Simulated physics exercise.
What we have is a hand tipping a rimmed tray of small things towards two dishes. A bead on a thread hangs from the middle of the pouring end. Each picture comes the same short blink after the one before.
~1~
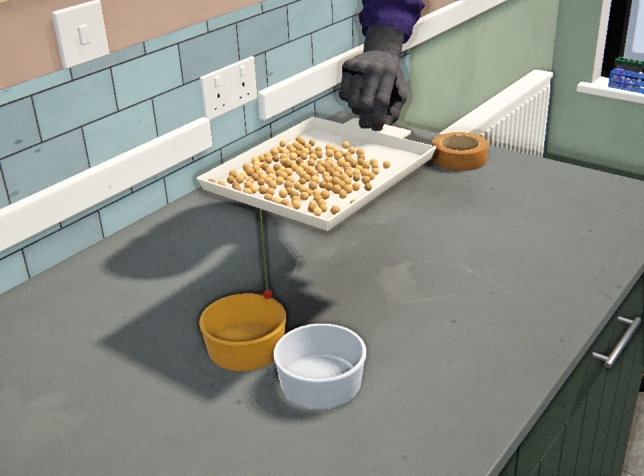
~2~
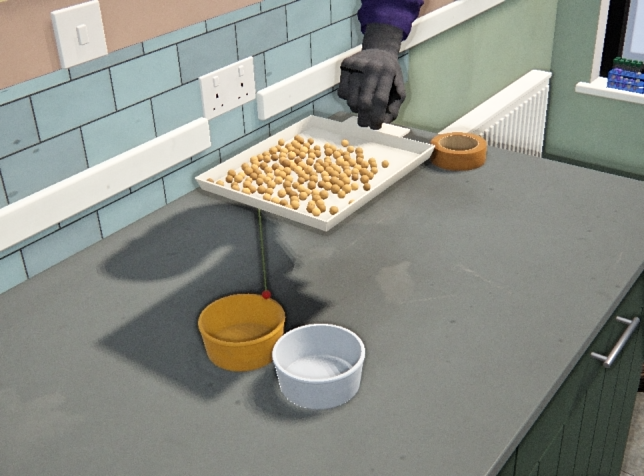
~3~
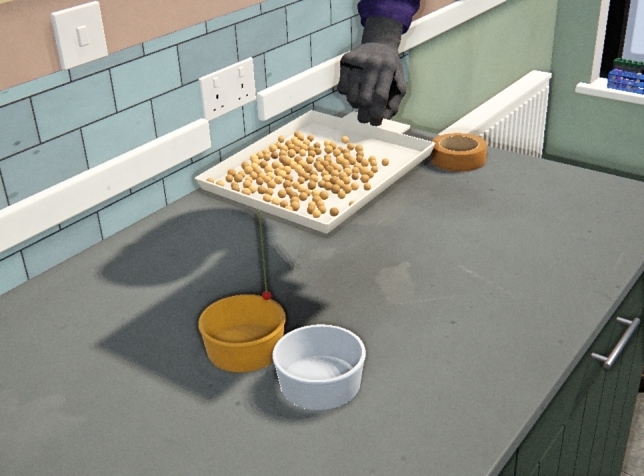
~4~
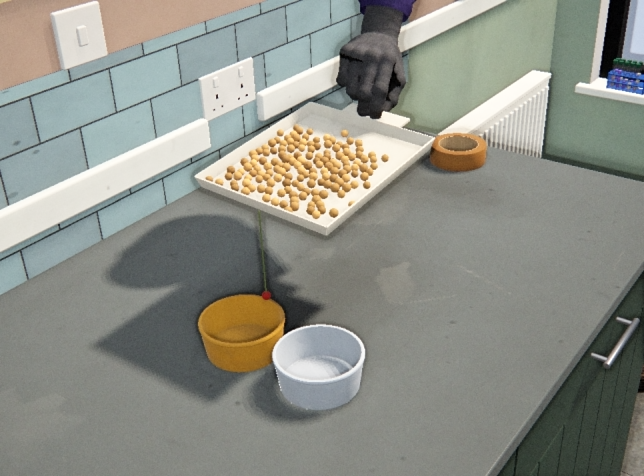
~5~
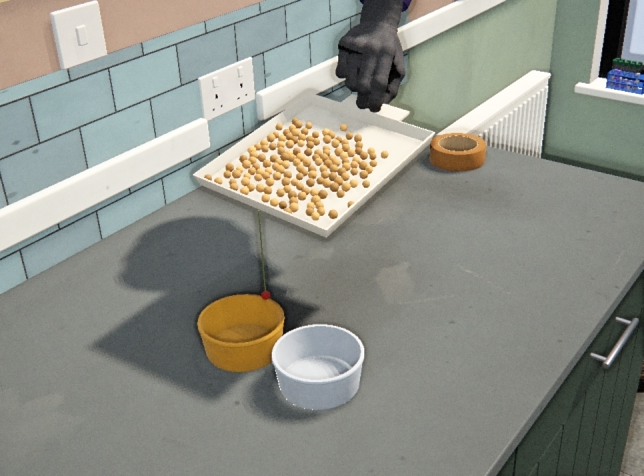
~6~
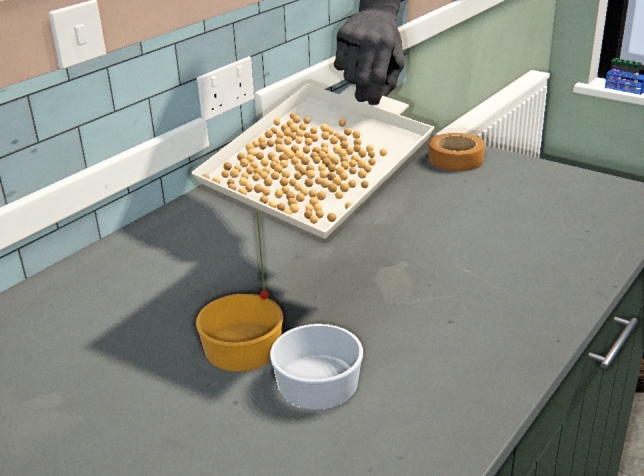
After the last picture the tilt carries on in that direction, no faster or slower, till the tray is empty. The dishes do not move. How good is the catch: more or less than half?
Together they catch over half.
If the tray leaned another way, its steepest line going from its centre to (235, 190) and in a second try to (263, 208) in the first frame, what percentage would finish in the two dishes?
Near 10 % and 70 %.
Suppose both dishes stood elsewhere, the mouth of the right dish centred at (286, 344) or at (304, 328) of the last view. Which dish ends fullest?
First the right dish, then the right dish.
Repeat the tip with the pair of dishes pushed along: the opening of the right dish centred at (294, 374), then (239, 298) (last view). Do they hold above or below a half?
At the first place not half, at the second the smaller part.
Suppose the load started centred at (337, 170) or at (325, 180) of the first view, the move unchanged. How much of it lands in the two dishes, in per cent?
The first gives 90 %, the second 90 %.
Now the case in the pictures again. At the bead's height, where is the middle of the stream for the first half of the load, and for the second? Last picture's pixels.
Early half (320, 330), late half (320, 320).
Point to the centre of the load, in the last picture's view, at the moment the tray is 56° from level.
At about (304, 209).
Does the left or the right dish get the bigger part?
Fuller: The right one.
Shortly afterwards, tray tipped steeply; the bulk on the tray; a little in the right dish; a little in the air.
Next, tray tipped right over; only a few on the tray; the bulk in the right dish; only a few in the left dish; a little outside both; only a few in the air.
Some moments later, tray tipped past a quarter turn; the bulk in the right dish; only a few in the left dish; near a quarter outside both.
In the end, tray tipped past a quarter turn; the bulk in the right dish; only a few in the left dish; near a quarter outside both.
